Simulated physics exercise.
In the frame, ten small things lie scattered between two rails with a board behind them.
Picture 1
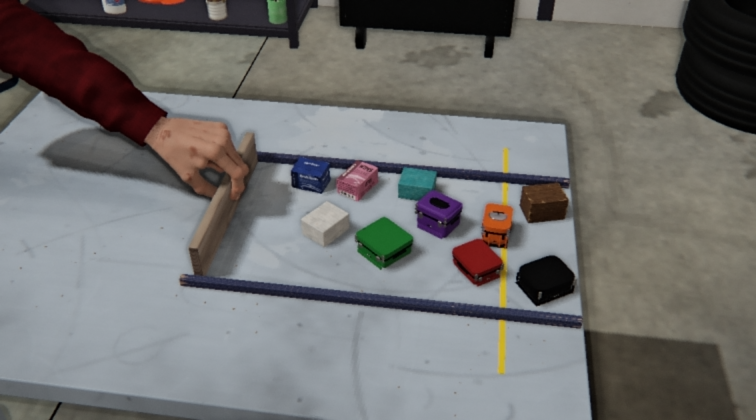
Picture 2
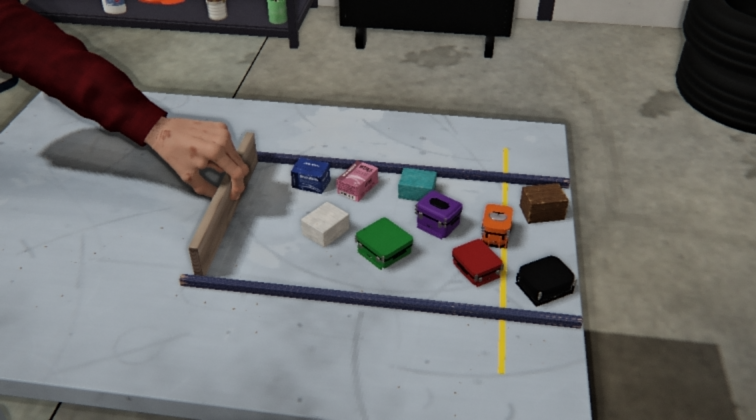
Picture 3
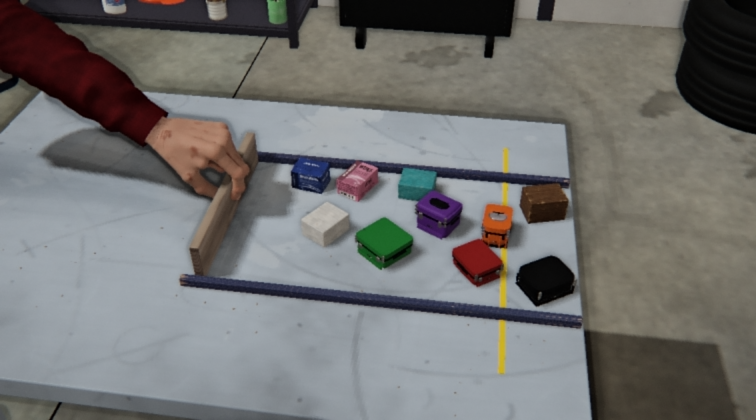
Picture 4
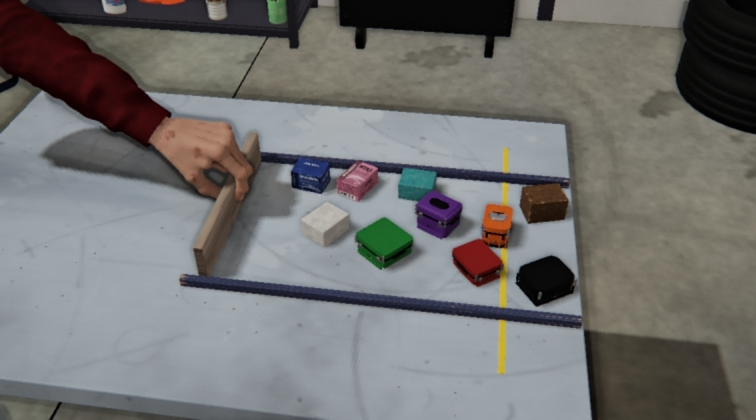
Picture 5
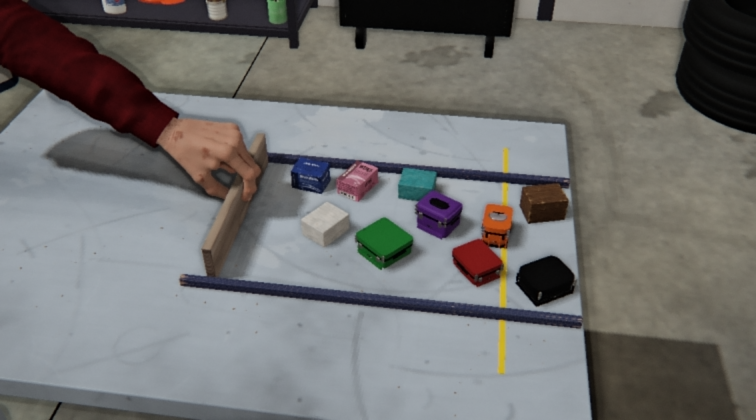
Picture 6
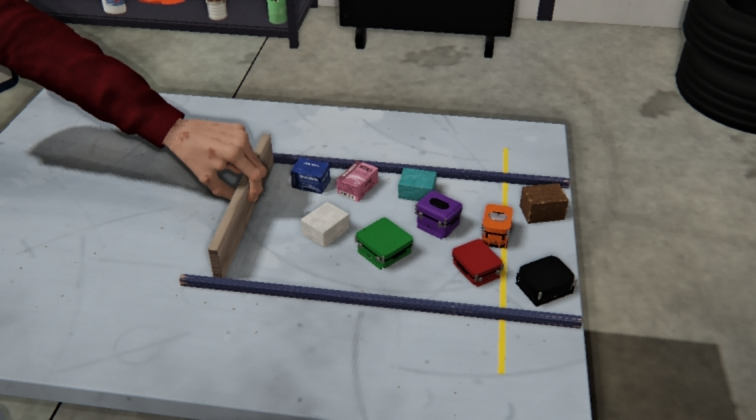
A hand slowly sliding a wooden board a short way right between two rails, toward scattered colourful little cases lying still.
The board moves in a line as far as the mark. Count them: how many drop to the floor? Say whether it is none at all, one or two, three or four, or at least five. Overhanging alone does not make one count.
I would say three or four.
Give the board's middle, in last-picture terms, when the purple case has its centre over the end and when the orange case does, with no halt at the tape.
Around (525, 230), then around (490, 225).
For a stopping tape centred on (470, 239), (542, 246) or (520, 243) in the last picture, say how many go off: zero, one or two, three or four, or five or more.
Going through the three places in order, the answers are either one or two; at least five; either three or four.
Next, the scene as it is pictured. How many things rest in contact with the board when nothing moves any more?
Total: 3.
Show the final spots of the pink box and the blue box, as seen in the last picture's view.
The pink box settles near (553, 196); as for the blue box, near (523, 192).
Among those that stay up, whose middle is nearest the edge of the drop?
The one you want is the black case.
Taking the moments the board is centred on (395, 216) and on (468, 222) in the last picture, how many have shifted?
First 6 and then 10.
Soon after, none off yet; brown block at rest near (544, 203); black case at rest near (545, 281); orange case at rest near (497, 226).
In the end, the number that fall off is three or four; gone, turquoise block, orange case and brown block.
